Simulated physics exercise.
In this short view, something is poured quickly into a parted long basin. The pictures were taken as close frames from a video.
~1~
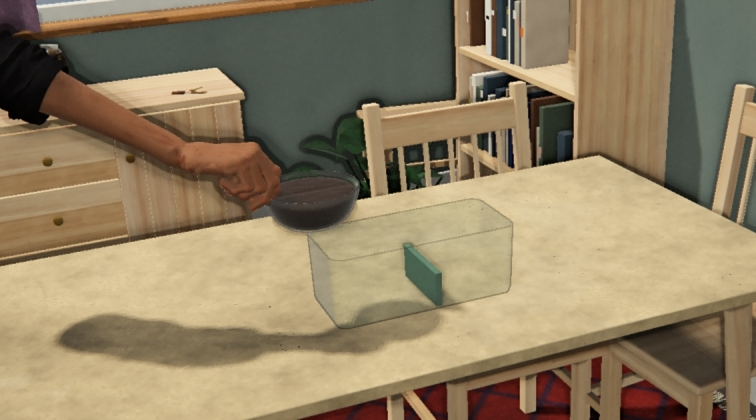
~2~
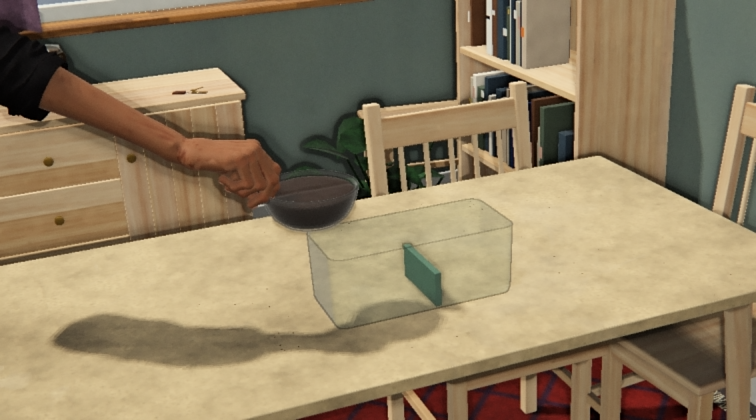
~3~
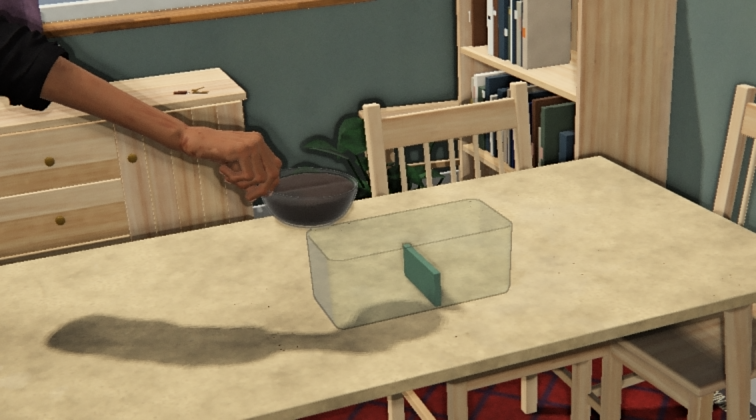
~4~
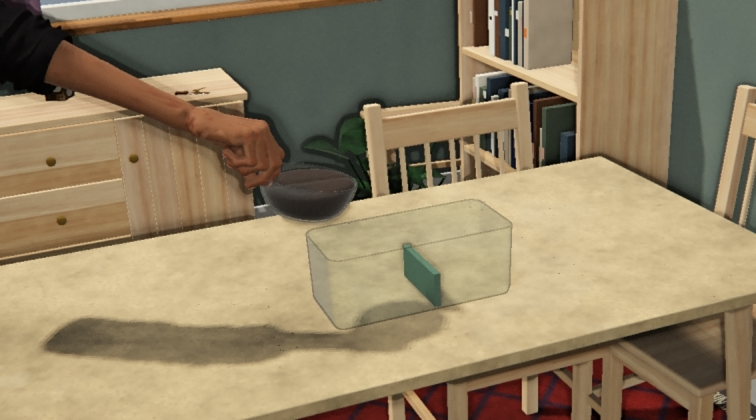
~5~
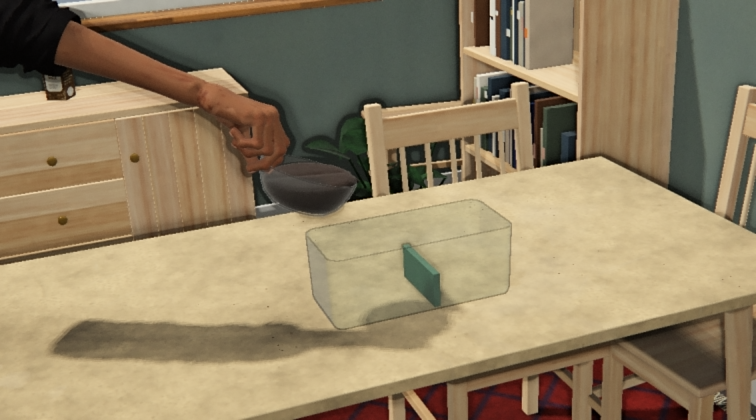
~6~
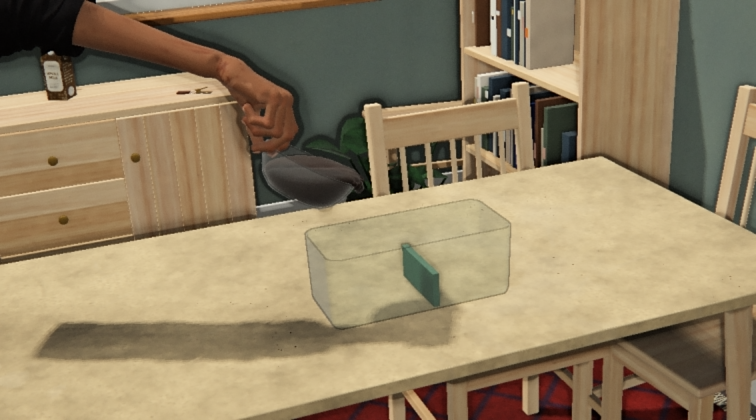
A brown-skinned hand in a dark sleeve holds a dark, see-through bowl above a pale dining table, viewed from slightly above by a still camera. A clear long basin with a green dividing wall sits on the table, with wooden chairs, drawers and a bookcase behind. The hand rises a little and tilts the bowl of dark liquid rightward, slightly at first, then more steeply.
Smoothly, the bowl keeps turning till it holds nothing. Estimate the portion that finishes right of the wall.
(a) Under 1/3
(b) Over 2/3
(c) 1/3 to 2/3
(c) 1/3 to 2/3.
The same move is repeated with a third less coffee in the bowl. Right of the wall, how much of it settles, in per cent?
It would be somewhere near 30 %.
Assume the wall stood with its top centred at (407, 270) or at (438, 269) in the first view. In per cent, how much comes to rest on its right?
80 per cent first, then 20 per cent.
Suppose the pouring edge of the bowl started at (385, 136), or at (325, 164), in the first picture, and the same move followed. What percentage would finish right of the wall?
90 and 5 per cent.
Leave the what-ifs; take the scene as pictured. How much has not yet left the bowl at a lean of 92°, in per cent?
Amount still in: Approx. 10 %.
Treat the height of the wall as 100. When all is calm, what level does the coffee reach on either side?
About 20 on the left and about 30 on the right.
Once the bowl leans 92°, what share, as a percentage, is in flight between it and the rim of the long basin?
55 per cent.
A moment on, the bowl is tipped on its side and 12 per cent is still to pour, 26 is left of the wall and 8 right of it.
Next, the bowl is tipped right over and 0 per cent is still to pour, 41 is left of the wall and 56 right of it.
Then the bowl is tipped right over and 0 per cent is still to pour, 47 is left of the wall and 51 right of it.
Later the bowl is tipped right over and 0 per cent is still to pour, 48 is left of the wall and 50 right of it.
In the end 48 per cent lies left of the wall, 50 right of it and 2 outside.
